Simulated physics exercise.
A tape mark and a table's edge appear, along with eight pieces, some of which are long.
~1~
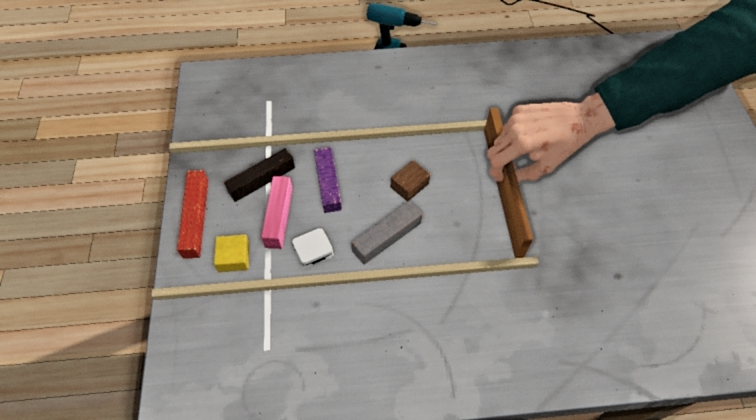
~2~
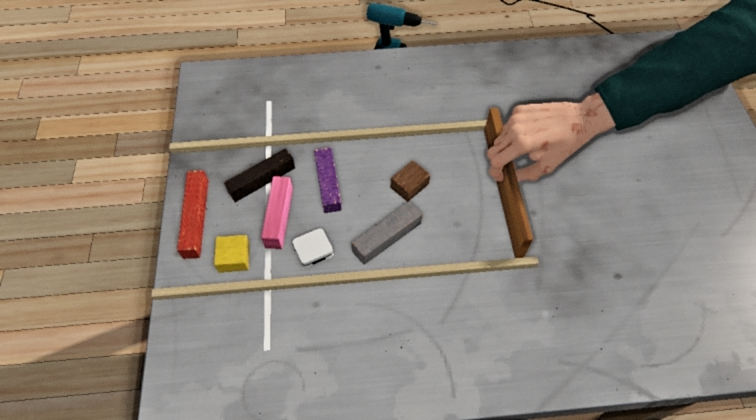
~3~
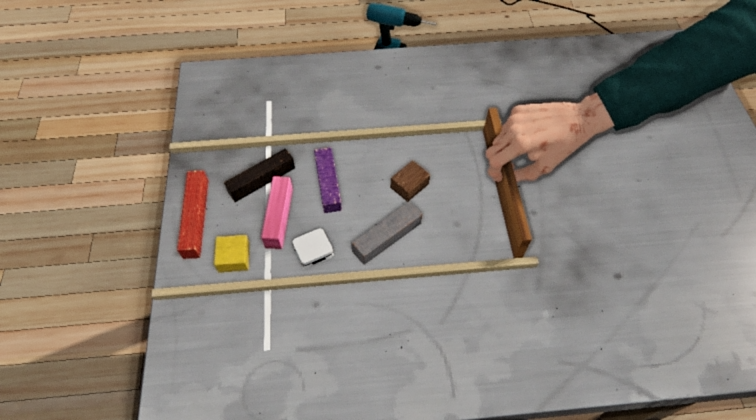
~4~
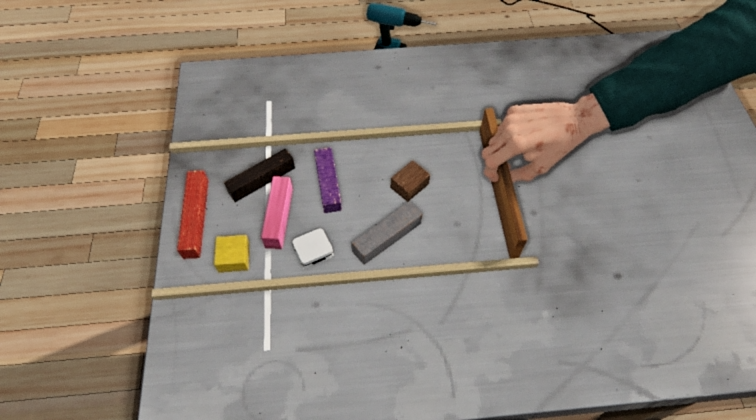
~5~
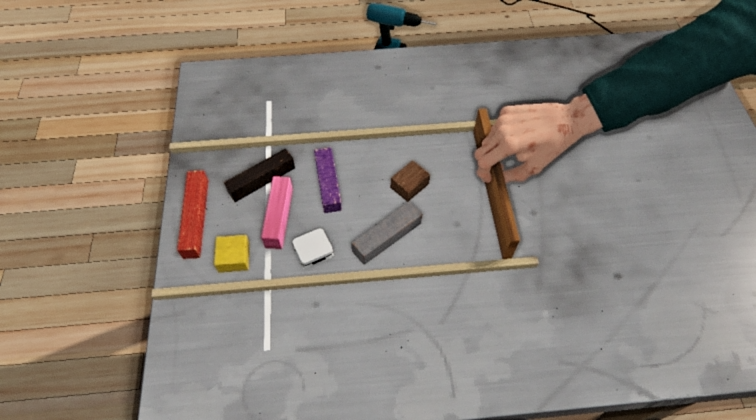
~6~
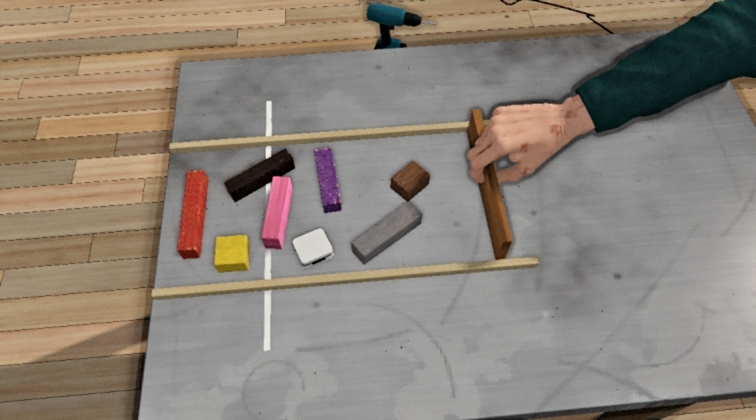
A hand in a dark green sleeve holds a brown board upright at the right of two pale strips on a grey tabletop, seen from above at an angle over a wood floor. Between the strips lie red, yellow, black, pink, white, purple, brown and grey pieces, some near a white line. The board, still at first, slides slightly left, touching no pieces, while the view stays fixed.
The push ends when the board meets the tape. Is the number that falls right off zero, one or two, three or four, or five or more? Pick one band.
It is zero.
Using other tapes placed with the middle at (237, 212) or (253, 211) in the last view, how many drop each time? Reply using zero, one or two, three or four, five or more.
Either one or two; zero.
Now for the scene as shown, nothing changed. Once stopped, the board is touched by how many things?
Count recorded: 3.
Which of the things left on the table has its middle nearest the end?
Closest at the end: The red bar.
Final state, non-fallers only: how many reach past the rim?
You'd get 0.
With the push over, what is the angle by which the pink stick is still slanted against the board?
About 10 degrees.
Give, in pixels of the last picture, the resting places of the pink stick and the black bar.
The pink stick comes to rest at (201, 219), and the black bar comes to rest at (223, 166).
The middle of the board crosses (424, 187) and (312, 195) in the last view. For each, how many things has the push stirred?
At first I count 1, and then 7.
Early on, none off yet; red bar at rest near (194, 213); yellow block at rest near (232, 254); black bar at rest near (261, 175).
Finally, the number that fall off is zero.
